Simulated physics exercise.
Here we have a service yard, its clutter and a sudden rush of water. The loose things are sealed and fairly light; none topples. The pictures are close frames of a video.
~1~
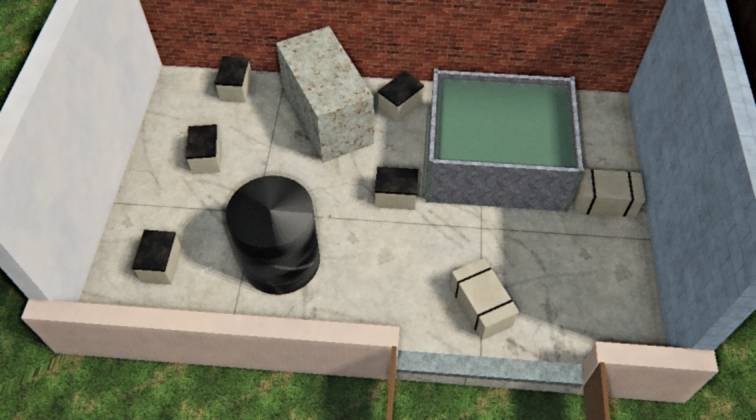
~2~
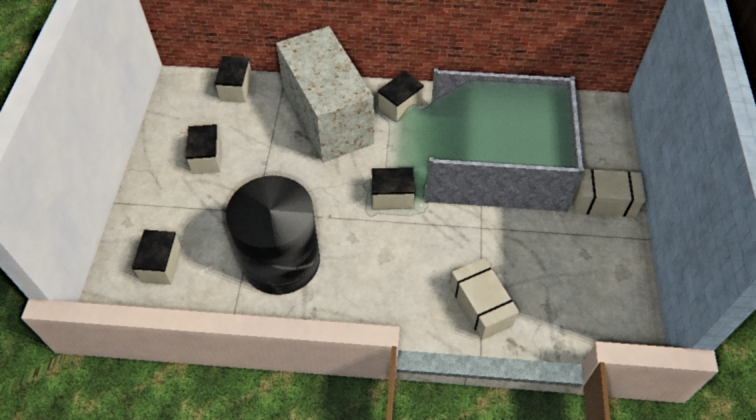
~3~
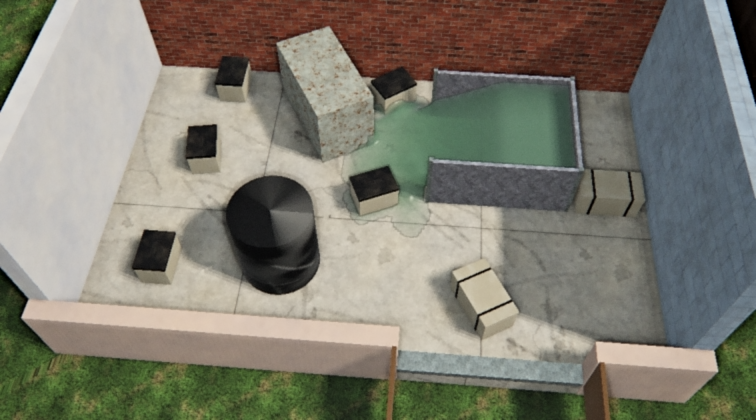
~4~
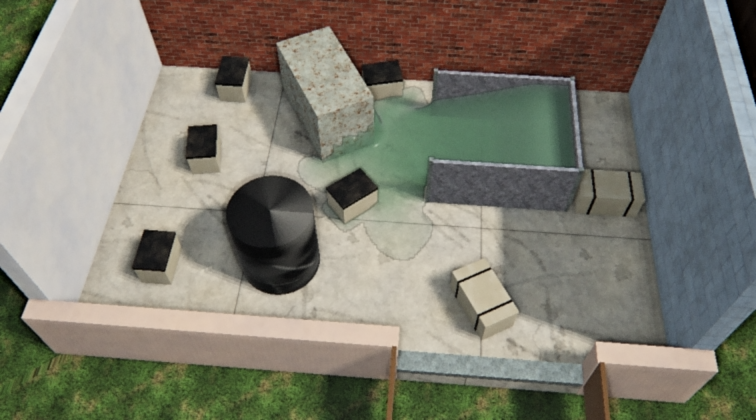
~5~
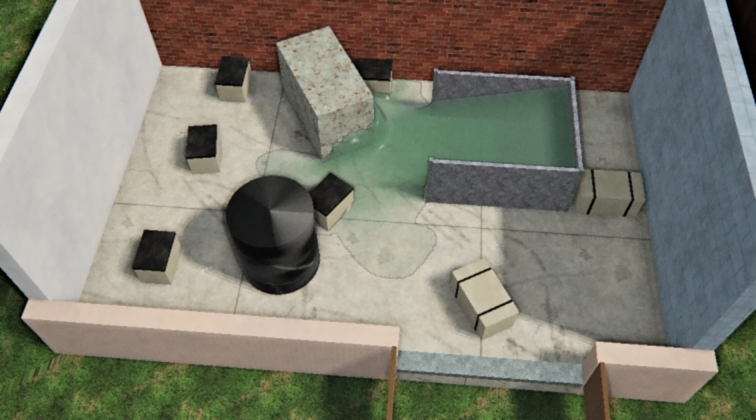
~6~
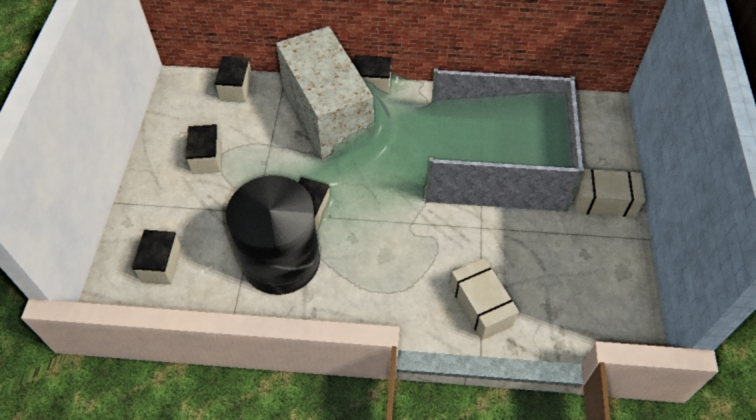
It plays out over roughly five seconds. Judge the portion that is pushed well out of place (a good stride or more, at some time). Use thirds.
That comes to two thirds or above.
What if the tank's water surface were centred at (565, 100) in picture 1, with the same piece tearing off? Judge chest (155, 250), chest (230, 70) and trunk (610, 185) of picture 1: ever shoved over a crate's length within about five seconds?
One after the other: Yes, less than that, not that far.
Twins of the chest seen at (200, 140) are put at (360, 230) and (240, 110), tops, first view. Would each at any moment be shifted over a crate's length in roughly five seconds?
In turn: Swept aside, less than that.
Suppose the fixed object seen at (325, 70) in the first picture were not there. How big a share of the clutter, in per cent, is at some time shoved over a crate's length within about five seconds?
Some 70 per cent.
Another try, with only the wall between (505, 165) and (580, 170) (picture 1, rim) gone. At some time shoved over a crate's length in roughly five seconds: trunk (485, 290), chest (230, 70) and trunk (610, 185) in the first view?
As listed: Yes, not that far, that far or more.
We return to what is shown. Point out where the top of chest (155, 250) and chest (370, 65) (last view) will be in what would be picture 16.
Roughly at (96, 280) and (569, 85).
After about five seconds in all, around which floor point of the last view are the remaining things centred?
Around (353, 221).
A moment on, 2 of 7 are well off their spots; 2 afloat.
Next, 4 of 7 are well off their spots; 2 afloat.
Later, 4 of 7 are well off their spots; 3 afloat.
In the end, 6 of 7 are well off their spots, and 6 have been at some point; 3 afloat.
